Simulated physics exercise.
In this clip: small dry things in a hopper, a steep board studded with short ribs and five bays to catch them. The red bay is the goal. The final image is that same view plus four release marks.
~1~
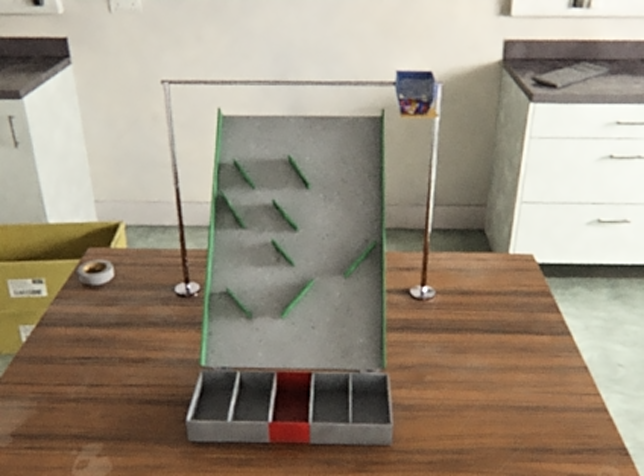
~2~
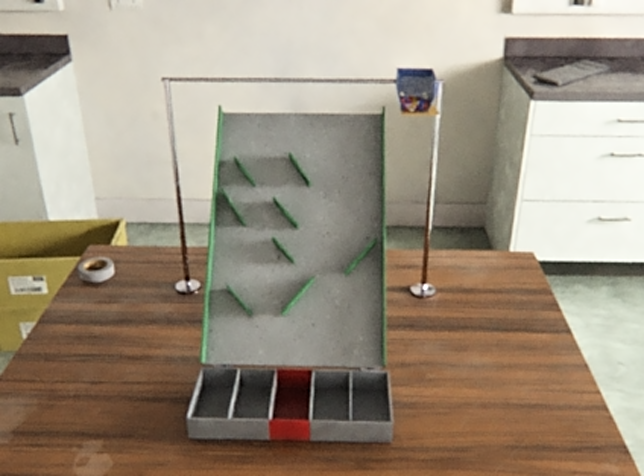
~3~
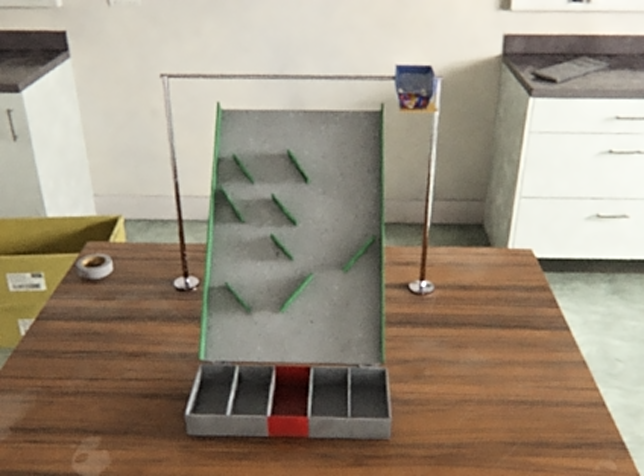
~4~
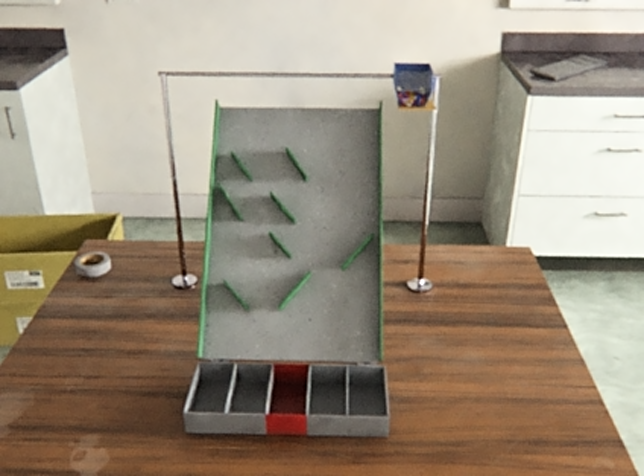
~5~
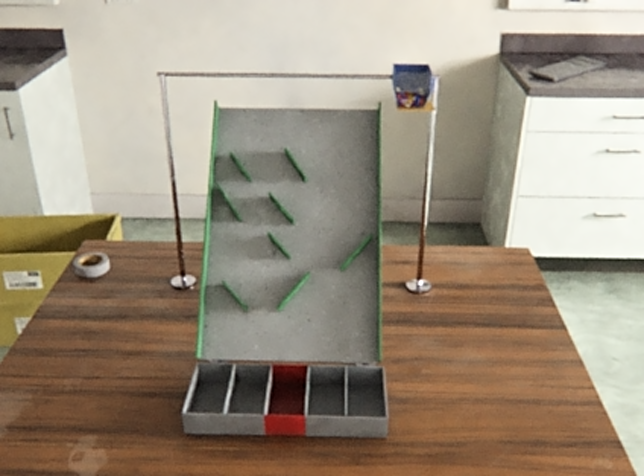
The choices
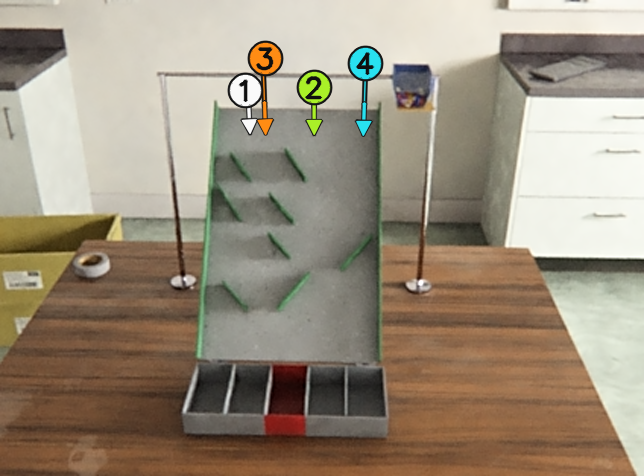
In the video, a small blue container sits at the right end of a metal bar above a steep grey board with green ribs and five bays, the middle one red; nothing moves except a slight shift of the view.
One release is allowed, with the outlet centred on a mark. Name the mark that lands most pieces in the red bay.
The answer is mark 4.
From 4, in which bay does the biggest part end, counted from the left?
The third from the left.
On the marked copy, mark 1 meets the board at (249, 128); mark 2 meets the board at (314, 129); mark 3 meets the board at (265, 129); mark 4 meets the board at (363, 130).
If 1 is chosen, about a quarter in the red bay, about two thirds in other bays, a small part held on the board, a stray few outside the box.
If 2 is chosen, a small part in the red bay, most in other bays, a small part outside the box.
If 3 is chosen, about a quarter in the red bay, about two thirds in other bays.
If 4 is chosen, about two thirds in the red bay, a small part in other bays, a small part held on the board, a small part outside the box.
